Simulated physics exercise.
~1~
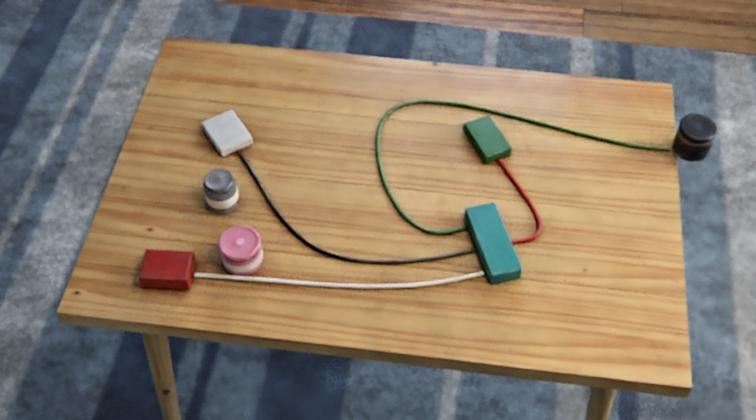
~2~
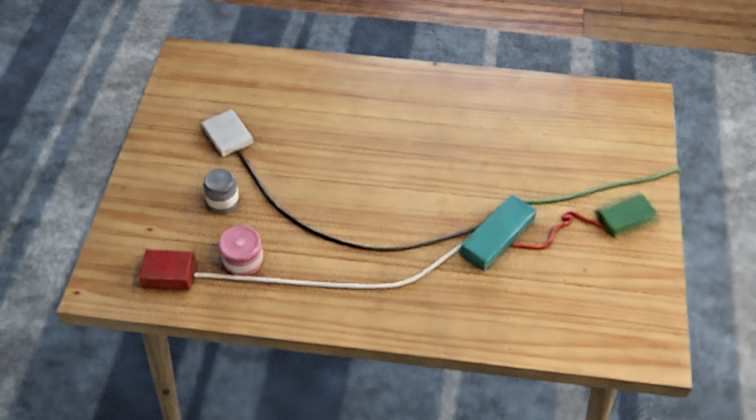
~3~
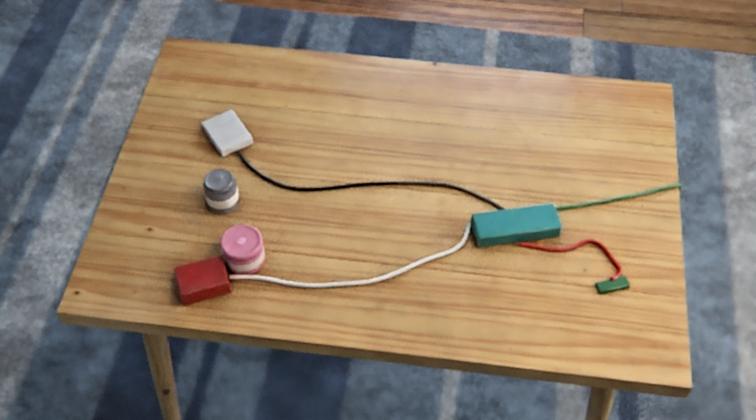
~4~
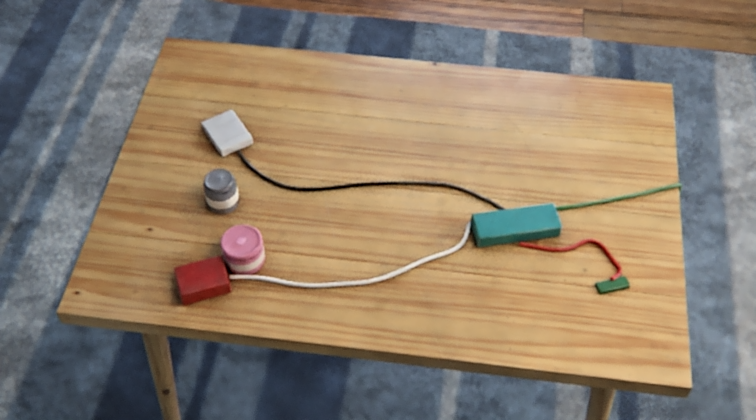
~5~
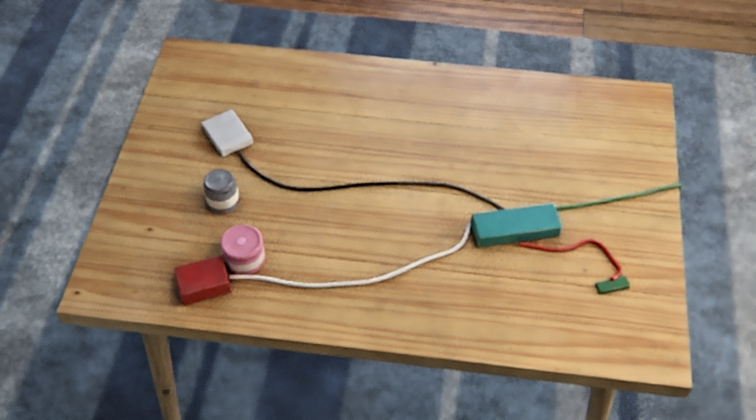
We see a wooden table with small blocks joined by cables to a teal block, and the black object at the right edge drops out of view. The teal and green blocks shift rightward, the red one slides slightly right, and everything settles, the green cable trailing over the edge.
